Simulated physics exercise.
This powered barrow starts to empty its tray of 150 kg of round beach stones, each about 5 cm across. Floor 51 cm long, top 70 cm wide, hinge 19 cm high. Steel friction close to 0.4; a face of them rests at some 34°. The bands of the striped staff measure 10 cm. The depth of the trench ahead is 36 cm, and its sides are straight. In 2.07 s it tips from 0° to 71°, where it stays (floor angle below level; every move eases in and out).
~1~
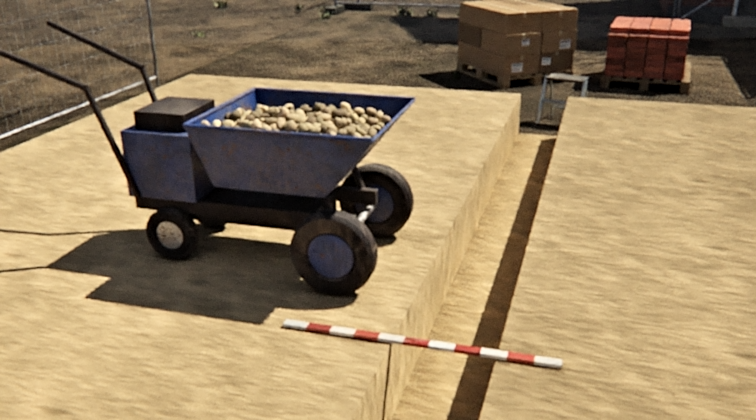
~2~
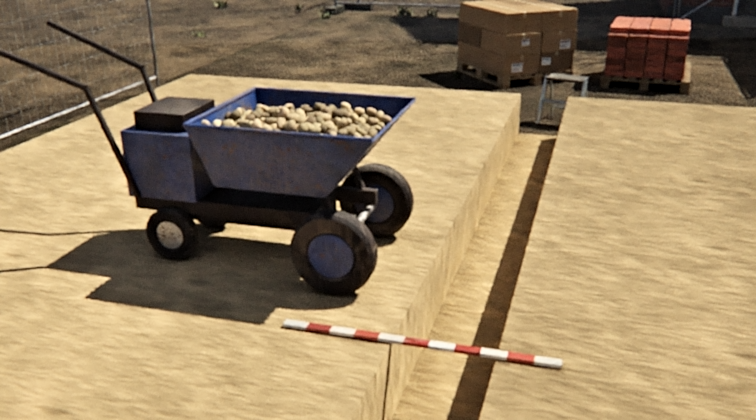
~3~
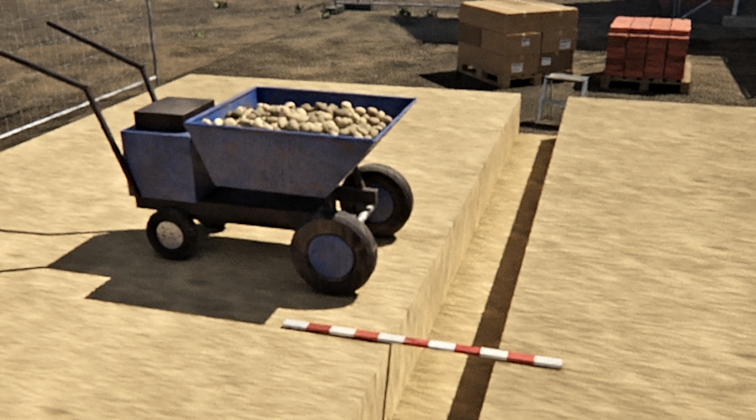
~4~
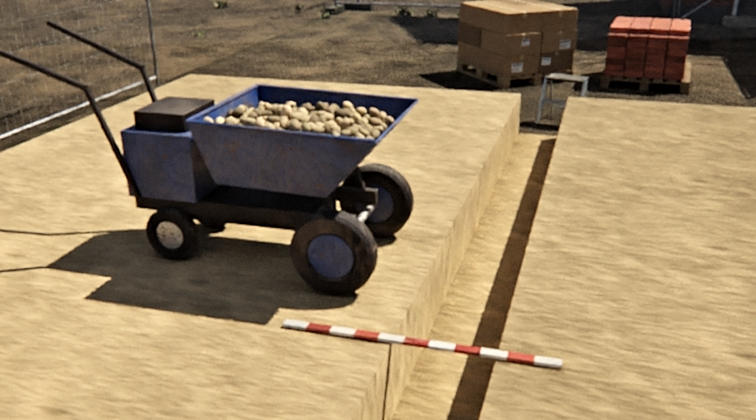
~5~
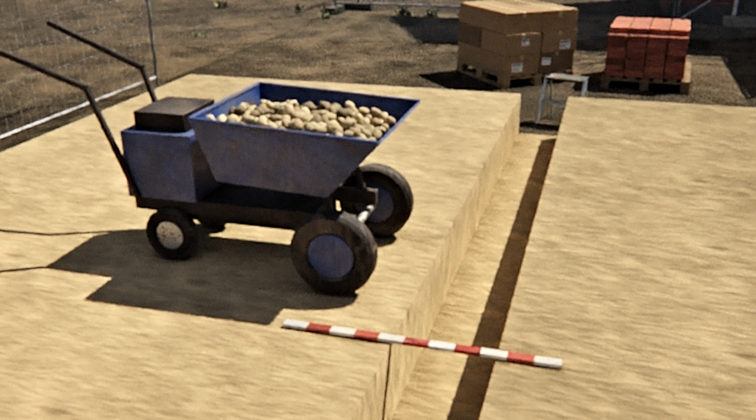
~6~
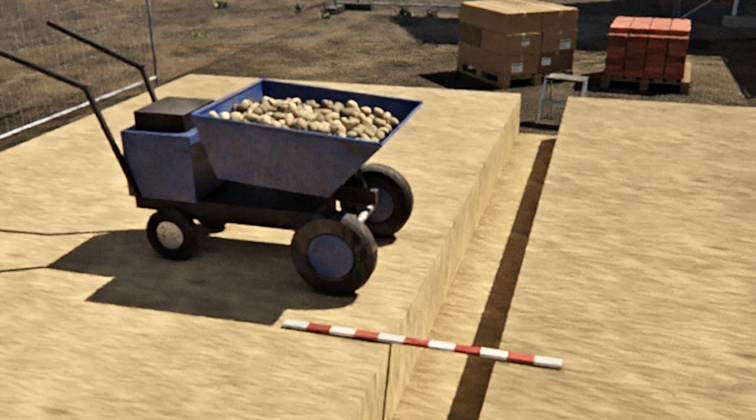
On a sandy platform beside a trench, a blue barrow's tray of round stones tilts slightly.
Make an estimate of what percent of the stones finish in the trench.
About 61 percent.
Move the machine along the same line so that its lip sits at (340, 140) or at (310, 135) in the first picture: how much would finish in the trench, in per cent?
95 % and 100 %.
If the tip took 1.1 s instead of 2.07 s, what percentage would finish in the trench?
Estimate: About 50 %.
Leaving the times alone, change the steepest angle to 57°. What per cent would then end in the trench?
Trench share: Approx. 65%.
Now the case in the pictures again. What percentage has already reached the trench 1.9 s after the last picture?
Around 40 per cent of it.
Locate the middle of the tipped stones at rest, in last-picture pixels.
The middle should be near (501, 328).
Then, 1.2 s after the last picture the floor is at 60°, 94 % in the tray, 6 % in the trench; the foremost stones are at (511, 283).
Then, 1.9 s after the last picture the floor is at 71°, 27 % in the tray, 39 % in the trench, 33 % past the trench; the foremost stones are at (671, 294).
Then, 2.2 s after the last picture the floor is at 71°, 8 % in the tray, 51 % in the trench, 40 % past the trench; the foremost stones are at (726, 301).
Then, 4.2 s after the last picture the floor is at 71°, 0 % in the tray, 61 % in the trench, 39 % past the trench; the foremost stones are at (740, 303).
